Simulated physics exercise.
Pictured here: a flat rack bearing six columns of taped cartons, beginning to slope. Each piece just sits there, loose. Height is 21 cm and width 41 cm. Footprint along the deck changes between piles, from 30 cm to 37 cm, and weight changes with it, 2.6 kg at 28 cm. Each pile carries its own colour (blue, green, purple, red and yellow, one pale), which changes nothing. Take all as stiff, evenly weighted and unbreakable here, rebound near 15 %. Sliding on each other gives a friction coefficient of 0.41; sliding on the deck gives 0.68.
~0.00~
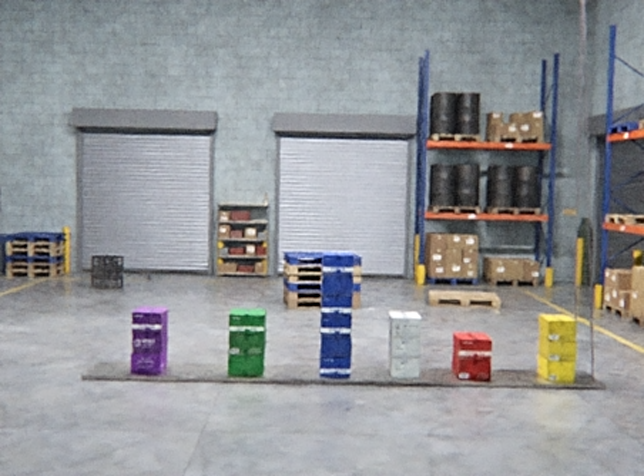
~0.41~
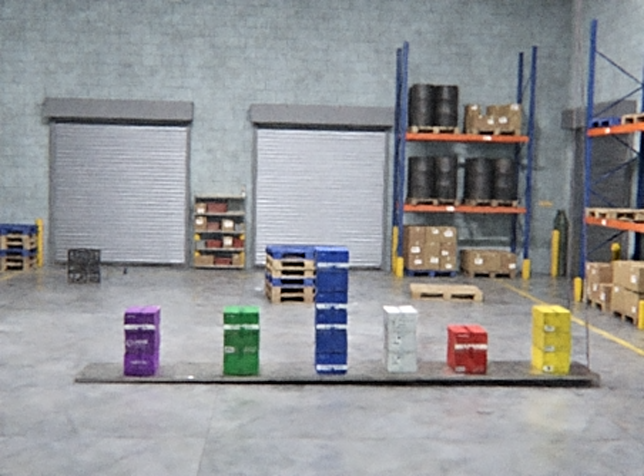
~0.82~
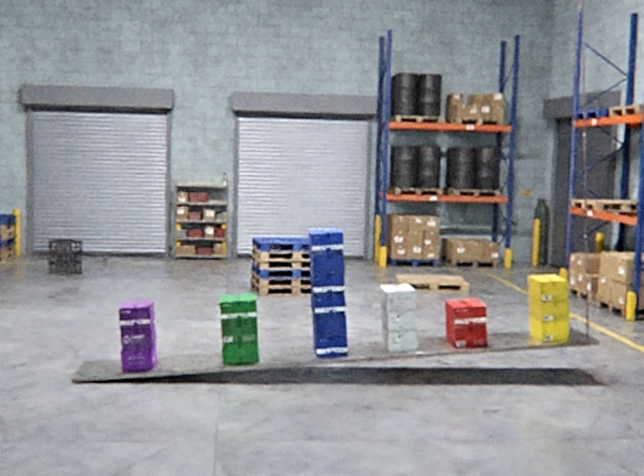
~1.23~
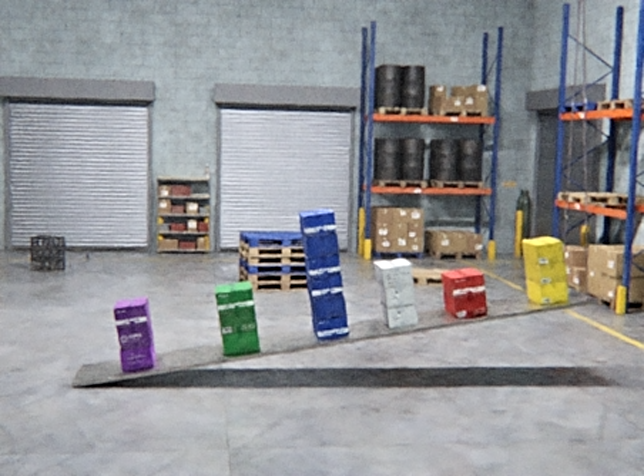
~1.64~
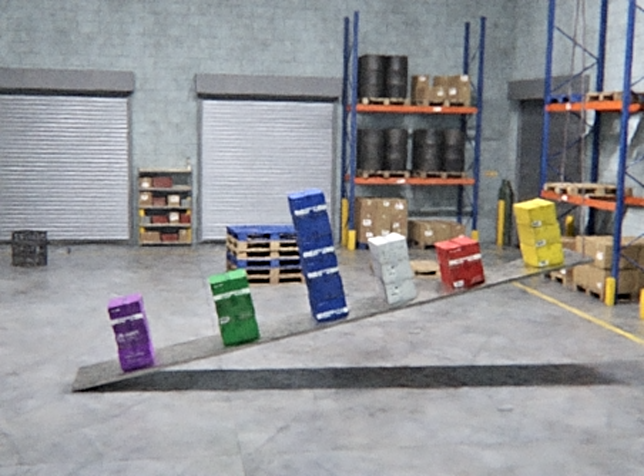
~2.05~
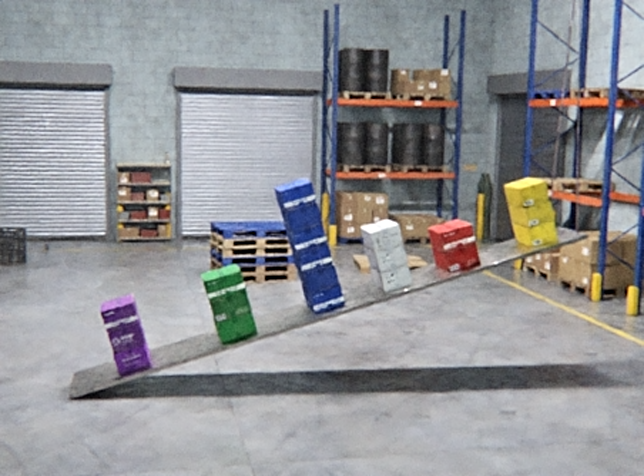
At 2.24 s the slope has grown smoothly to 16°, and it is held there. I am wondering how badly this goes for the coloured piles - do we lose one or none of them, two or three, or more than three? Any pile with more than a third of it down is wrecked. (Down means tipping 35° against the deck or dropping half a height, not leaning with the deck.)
It's going to wreck a couple of piles, or three.
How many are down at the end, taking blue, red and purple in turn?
Count - blue = 6; red = 0; purple = 2.
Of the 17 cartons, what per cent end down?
That comes to around 60 percent.
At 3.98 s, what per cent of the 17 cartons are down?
60 per cent.
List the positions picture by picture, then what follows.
In the first frame (we follow the side turned to the camera; the camera moves round a little; leans and shifts are taken against what carries them), middle of the deck's edge (345, 382) slope 0°; top red carton (476, 349); top yellow carton (563, 331); no other piece has moved.
In the second frame, middle of the deck's edge (342, 378) slope 1°; top blue carton (333, 261).
In the third frame, middle of the deck's edge (343, 361) slope 4°; top blue carton (328, 243).
In the fourth frame, middle of the deck's edge (346, 342) slope 9°; top blue carton (320, 224).
In the fifth frame, middle of the deck's edge (346, 322) slope 13°; top blue carton (310, 205).
In the sixth frame, middle of the deck's edge (343, 312) slope 16°; top blue carton (299, 197) displaced 29 mm; top purple carton (120, 318); 3 stirred so far.
Around 2.48 s, slope 16°; none of the 17 other cartons down, 6 disturbed; top blue carton tipped 13°.
Around 2.90 s, slope 16°; 6 of the 17 other cartons down; top blue carton on its side; top green carton displaced 10 cm.
Around 3.34 s, slope 16°; 8 of the 17 other cartons down; top blue carton upside down; top green carton tipped 35°, 23 cm lower.
Around 3.98 s, slope 16°; 10 of the 17 other cartons down; top purple carton on its side; top blue carton on its side.
Finally (5.7 s), slope 16°; 10 of the 17 other cartons down; top purple carton upside down; top blue carton on its side. Wrecked, blue, green and purple.
